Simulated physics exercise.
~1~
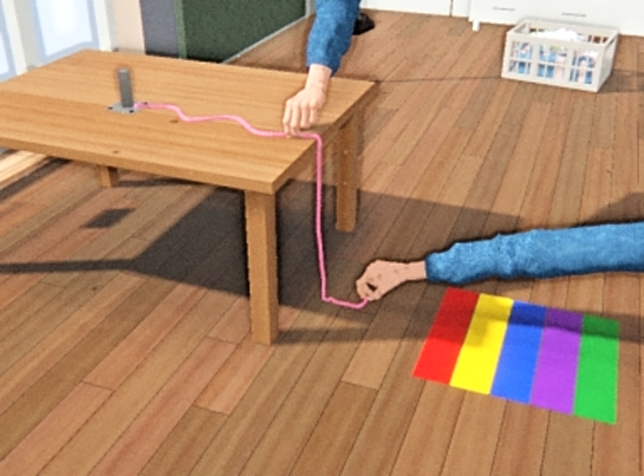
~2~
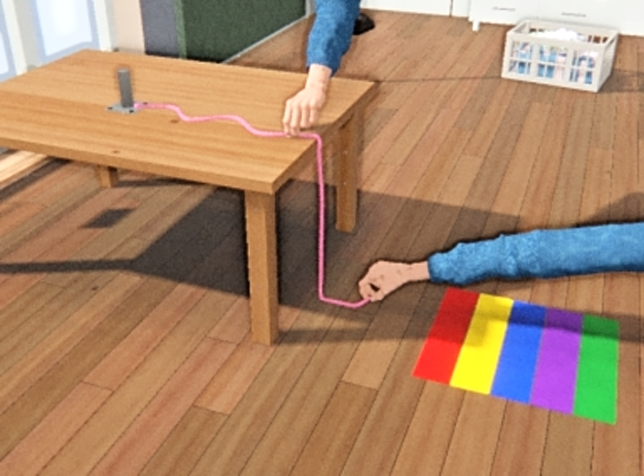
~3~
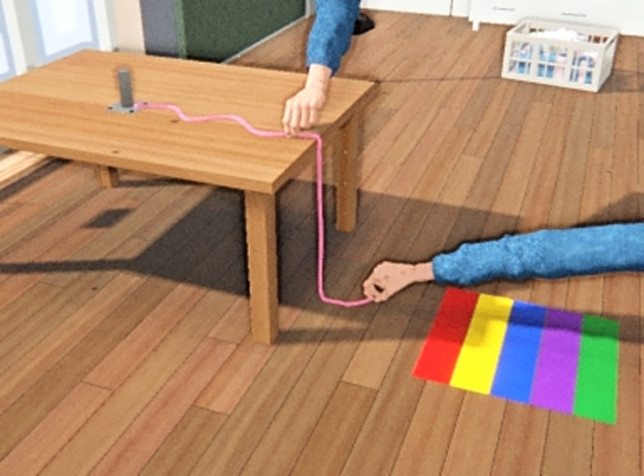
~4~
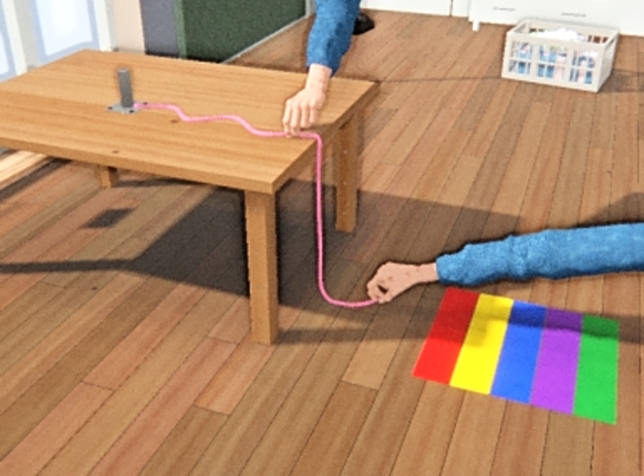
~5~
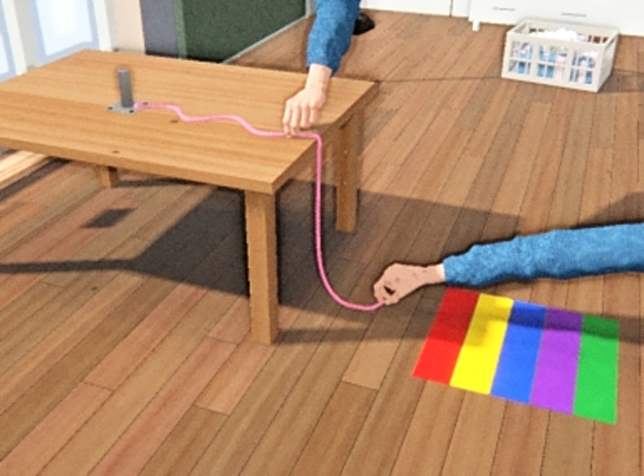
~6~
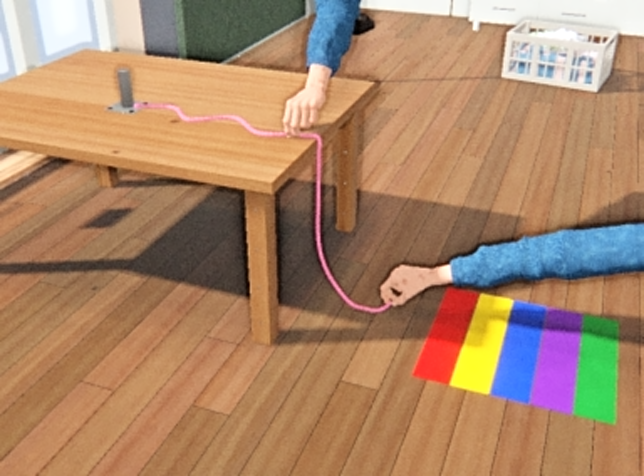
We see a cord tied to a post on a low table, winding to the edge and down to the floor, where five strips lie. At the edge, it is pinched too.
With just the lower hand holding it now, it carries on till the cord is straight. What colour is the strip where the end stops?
It is blue.
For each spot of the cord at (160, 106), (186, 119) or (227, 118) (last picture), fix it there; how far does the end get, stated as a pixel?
First (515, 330), next (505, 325), last (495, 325).
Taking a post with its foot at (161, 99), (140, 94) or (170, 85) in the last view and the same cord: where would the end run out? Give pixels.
You'd find it around (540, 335), then (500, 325), and finally (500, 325).
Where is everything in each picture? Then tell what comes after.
The first picture shows end (367, 297); red (437, 361); yellow (475, 370); blue (514, 379); purple (554, 389); green (596, 398).
The second picture shows end (369, 297); cord through (168, 107) (213, 119) (265, 135) (320, 162) (322, 230) (320, 291).
The third picture shows end (374, 298).
The fourth picture shows end (378, 299); cord through (168, 107) (213, 119) (265, 135) (319, 162) (320, 230) (323, 291).
The fifth picture shows end (384, 300).
The sixth picture shows end (391, 302); cord through (168, 107) (213, 119) (265, 135) (319, 162) (318, 229) (339, 290).
Early on, end near (454, 315); over red.
Midway, end near (497, 324); over yellow.
At the end of the slack, end near (522, 330); over blue. The end stops over the blue strip.
